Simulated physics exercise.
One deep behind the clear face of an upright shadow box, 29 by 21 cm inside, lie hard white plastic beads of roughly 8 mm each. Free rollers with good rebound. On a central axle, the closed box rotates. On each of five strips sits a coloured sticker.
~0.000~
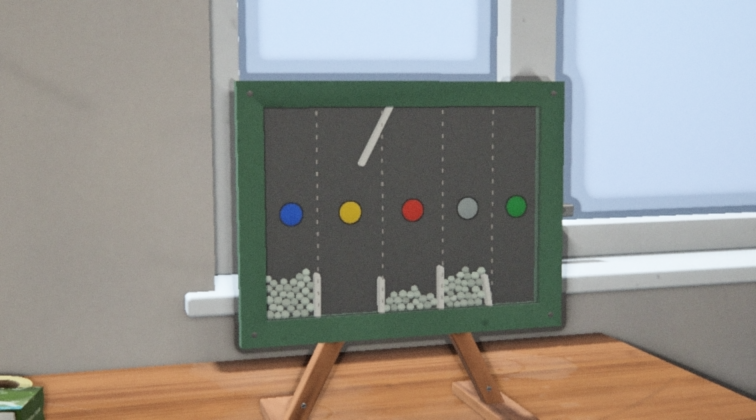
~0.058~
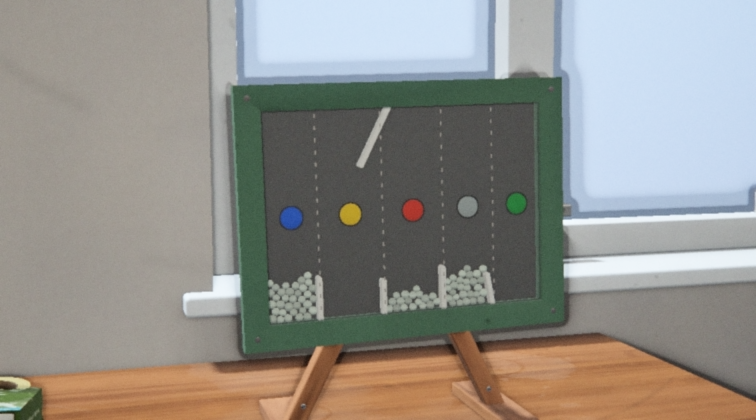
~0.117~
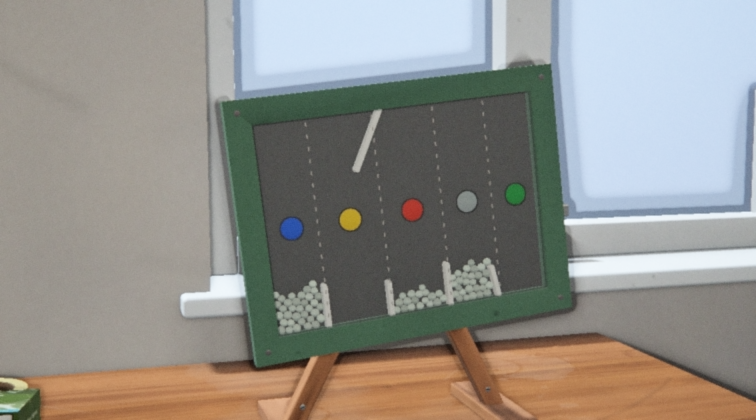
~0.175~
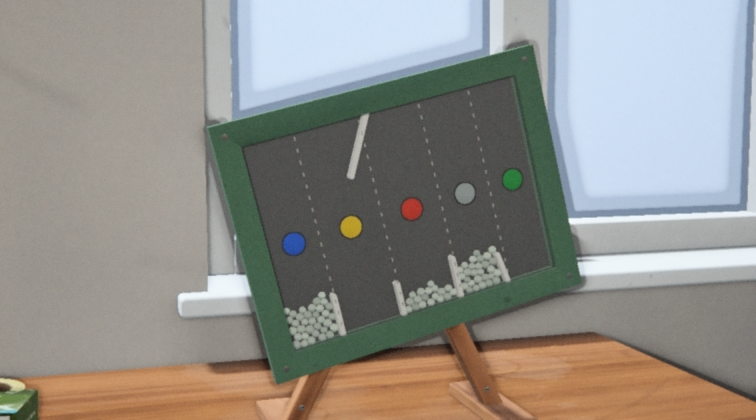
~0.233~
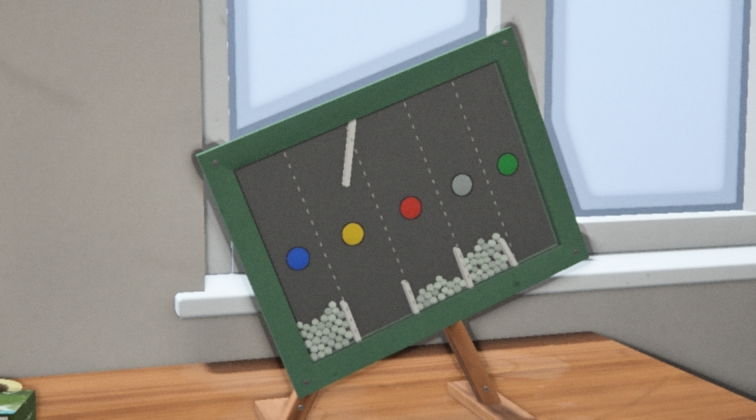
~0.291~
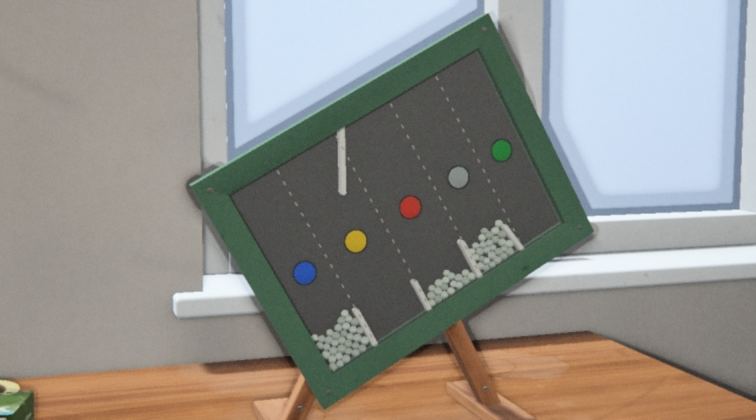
The green-framed box of white beads turns anticlockwise on its stand, its left side lowering.
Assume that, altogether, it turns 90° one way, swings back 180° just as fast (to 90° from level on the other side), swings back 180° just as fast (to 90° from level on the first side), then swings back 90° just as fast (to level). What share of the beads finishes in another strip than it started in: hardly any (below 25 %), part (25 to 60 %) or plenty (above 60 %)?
Part.
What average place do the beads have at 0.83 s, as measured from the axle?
Right by about 8 cm and below by about 4 cm.
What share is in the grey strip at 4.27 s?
About 15 % of the load.
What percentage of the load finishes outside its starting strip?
I'd say something like 35 percent.
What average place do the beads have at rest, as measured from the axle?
Some 7 cm left and 9 cm below.
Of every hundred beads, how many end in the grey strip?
I'd estimate close to 15 per cent.
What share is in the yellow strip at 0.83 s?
Share: Some 5 per cent.
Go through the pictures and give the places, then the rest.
In the first picture, level; about 80 beads; beads' middle (379, 295); highest (306, 272); red (413, 210), blue (291, 214), green (516, 206), yellow (350, 212), grey (468, 208).
In the second picture, turned 2° anticlockwise; beads' middle (382, 296); highest (308, 276).
In the third picture, turned 6° anticlockwise; beads' middle (388, 297); highest (471, 263); wall ends (491, 267), (446, 264), (388, 283), (324, 286), (356, 169).
In the fourth picture, turned 14° anticlockwise; beads' middle (398, 298); highest (492, 250).
In the fifth picture, turned 21° anticlockwise; beads' middle (409, 297); highest (496, 237).
In the sixth picture, turned 29° anticlockwise; beads' middle (419, 295); highest (499, 224); red (410, 207), blue (305, 273), green (501, 151), yellow (356, 241), grey (458, 177).
By 0.83 s, it stands 90° anticlockwise; red 25 %, blue 45 %, yellow 5 %, grey 30 %; 5 % have changed strip.
By 4.27 s, it stands 45° anticlockwise; red 15 %, blue 50 %, yellow 20 %, grey 15 %; 35 % have changed strip.
By 4.69 s, it stands level; red 15 %, blue 50 %, yellow 20 %, grey 15 %; 35 % have changed strip.
All still by 5.5 s, it stands level; red 15 %, blue 50 %, green 0 %, yellow 20 %, grey 15 %; 35 % have changed strip.
